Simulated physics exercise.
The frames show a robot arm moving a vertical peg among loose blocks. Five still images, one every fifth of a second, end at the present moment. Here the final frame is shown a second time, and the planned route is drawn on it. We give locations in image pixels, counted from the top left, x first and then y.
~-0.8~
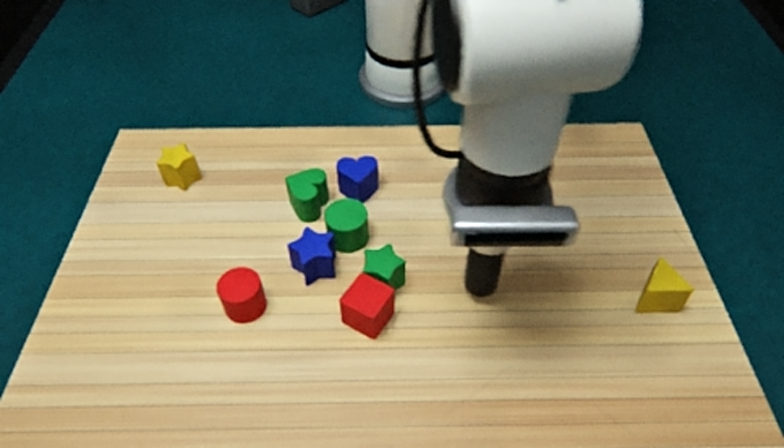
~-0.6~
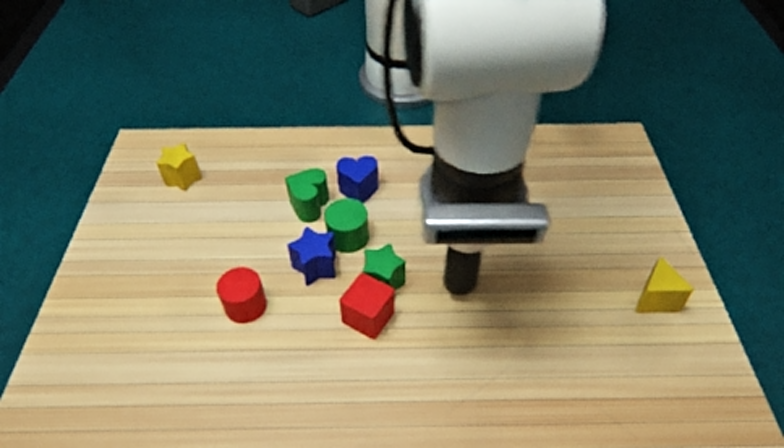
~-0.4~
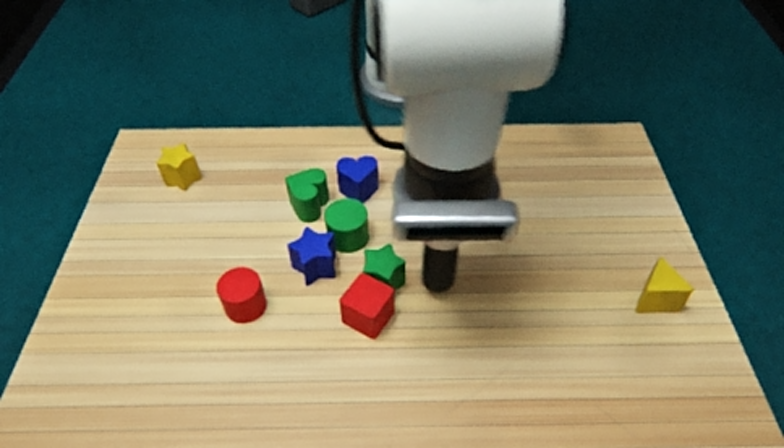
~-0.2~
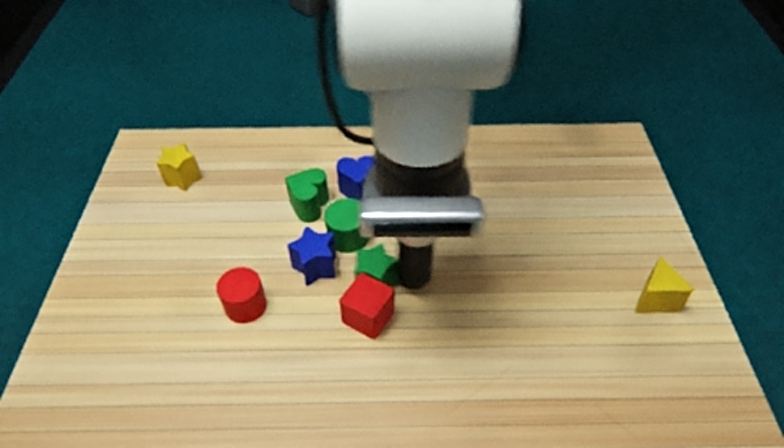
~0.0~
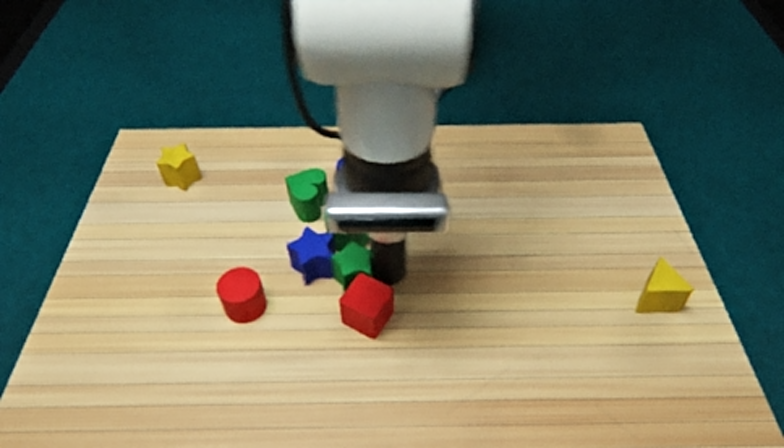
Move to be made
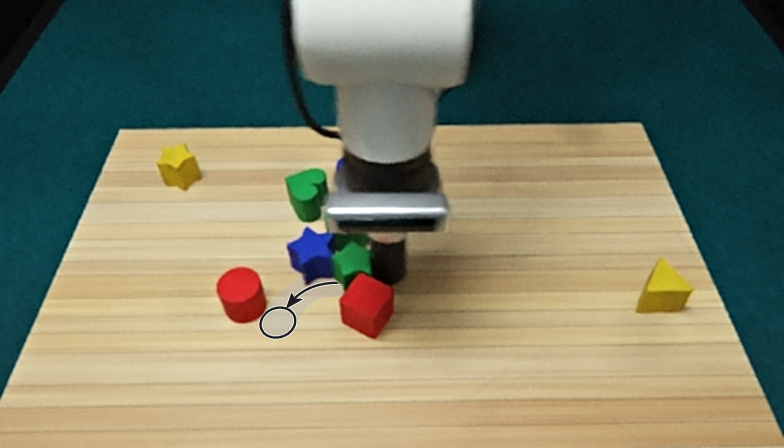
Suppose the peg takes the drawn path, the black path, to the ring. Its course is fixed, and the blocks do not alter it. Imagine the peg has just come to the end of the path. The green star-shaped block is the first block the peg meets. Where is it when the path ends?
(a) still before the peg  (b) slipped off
I'll go with b - slipped off.
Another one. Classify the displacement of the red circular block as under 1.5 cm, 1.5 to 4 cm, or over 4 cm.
It is going to finish 1.5 to 4 cm from where it is now.
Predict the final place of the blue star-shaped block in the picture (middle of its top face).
Expect it around (265, 237).
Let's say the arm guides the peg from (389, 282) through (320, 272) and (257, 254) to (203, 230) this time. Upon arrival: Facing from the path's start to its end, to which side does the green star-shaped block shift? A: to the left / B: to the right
(A)
The drawn path runs from (389, 282) by way of (346, 282) and (305, 291) to (278, 322).
The first path, step by step. One third of the way, peg at (345, 273); blue star-shaped block at (286, 240), turned 35° clockwise; green star-shaped block at (310, 262).
Two thirds of the way, peg at (302, 282); red circular block at (230, 287); blue star-shaped block at (265, 237), turned 80° clockwise; green star-shaped block at (266, 268).
At the end, peg at (275, 313); red circular block at (204, 291); blue star-shaped block at (265, 237), turned 80° clockwise; green star-shaped block at (248, 281), turned 30° clockwise; red four-sided block not moved.
